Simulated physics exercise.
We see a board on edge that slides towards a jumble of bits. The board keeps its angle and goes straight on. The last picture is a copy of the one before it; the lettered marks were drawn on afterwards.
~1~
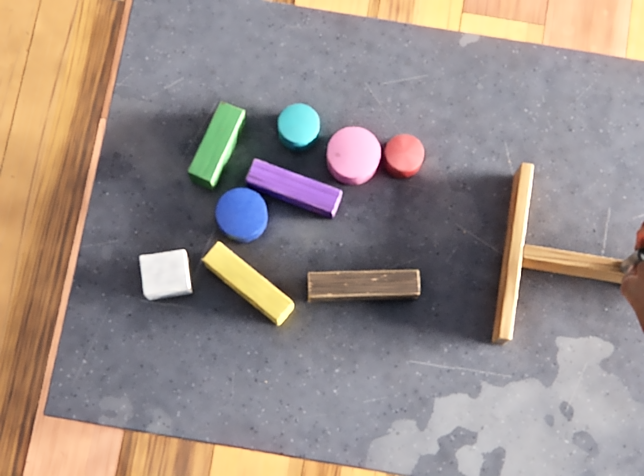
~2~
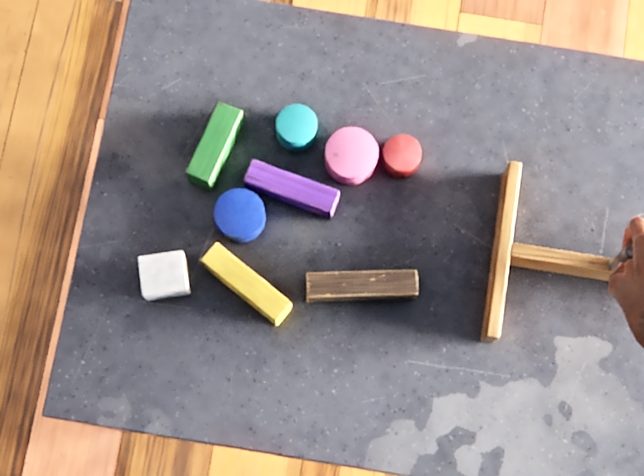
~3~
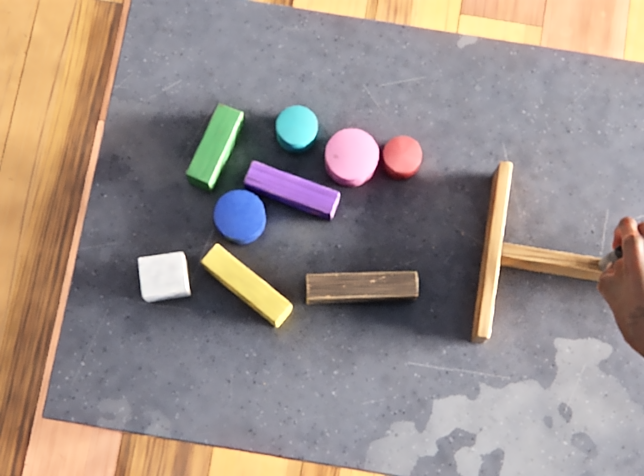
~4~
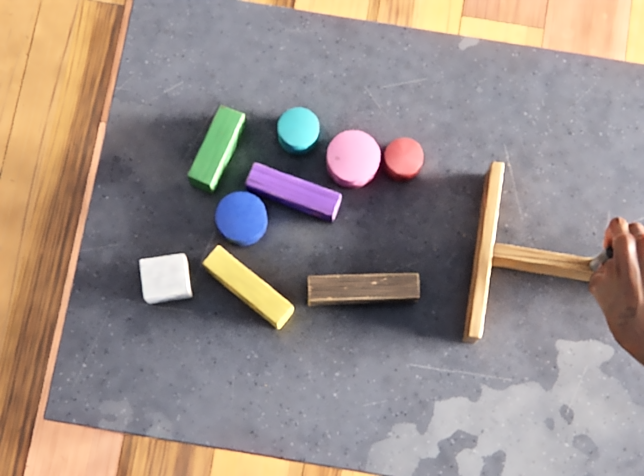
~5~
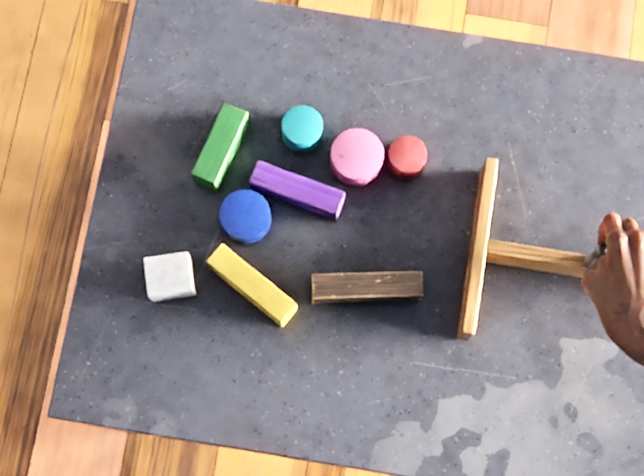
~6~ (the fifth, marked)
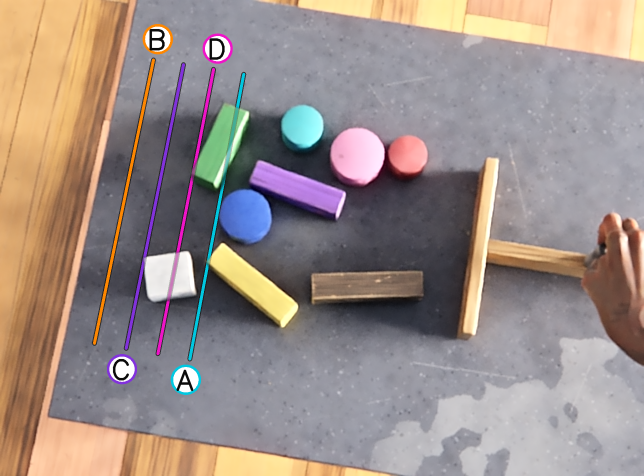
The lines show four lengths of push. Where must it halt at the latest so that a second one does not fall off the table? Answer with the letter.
C is the last line within the limit.
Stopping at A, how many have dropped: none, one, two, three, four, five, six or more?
By then, none.
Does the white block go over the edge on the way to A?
By then, no.
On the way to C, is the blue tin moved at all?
By then, yes.
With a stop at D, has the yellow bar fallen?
By then, no.
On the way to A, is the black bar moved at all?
By then, yes.
On the marked copy, A at (218, 213); B at (125, 198); C at (156, 203); D at (187, 208).
With C. Early on, board (364, 226); turquoise tin (277, 122); red tin (352, 142).
Further on, board (248, 207); white block (106, 280); green bar (177, 120).
At the end, board (156, 192); white block over the edge; black bar (90, 236); one fallen.
As for the rest, A is within the limit but short; B drops four; D is within the limit but short.
